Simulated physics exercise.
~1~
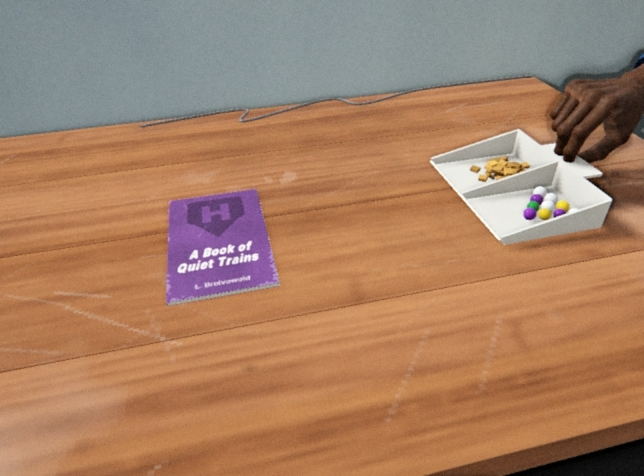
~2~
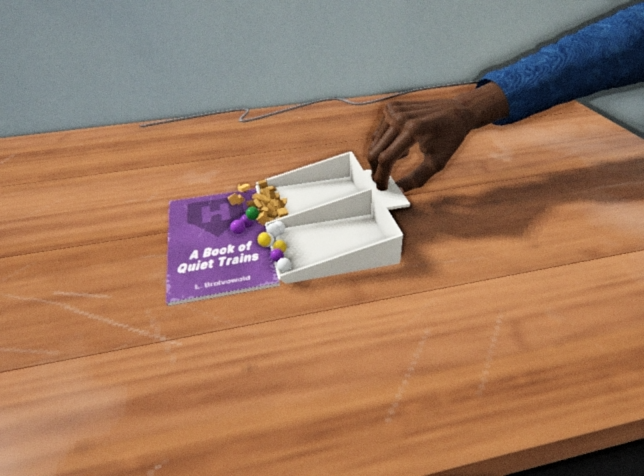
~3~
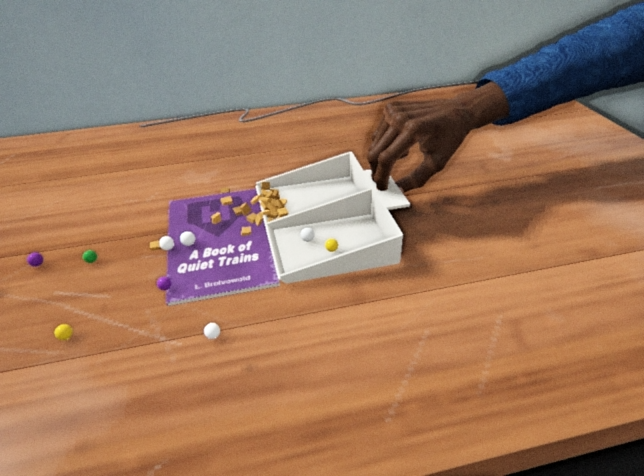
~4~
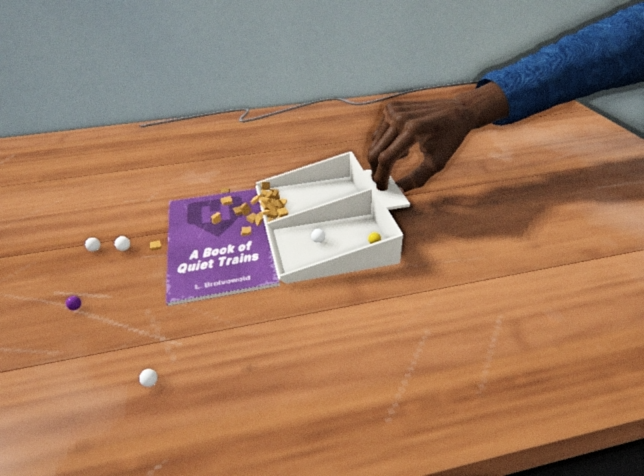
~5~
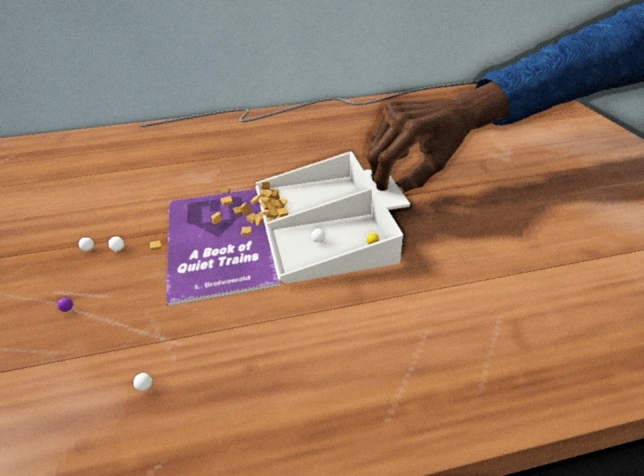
A white, two-part tray holding small tan pieces in its far side and purple, green, white and yellow balls in its near side sits on a wooden table, seen from above at an angle. A purple book titled A Book of Quiet Trains lies to its left, before a grey-blue wall. A hand in a blue sleeve slides the tray left until it stops against the book. Balls and tan pieces spill over the front rim. Most balls roll left across the table, some leaving view. Finally, tan pieces lie scattered on the book, and two balls remain inside.
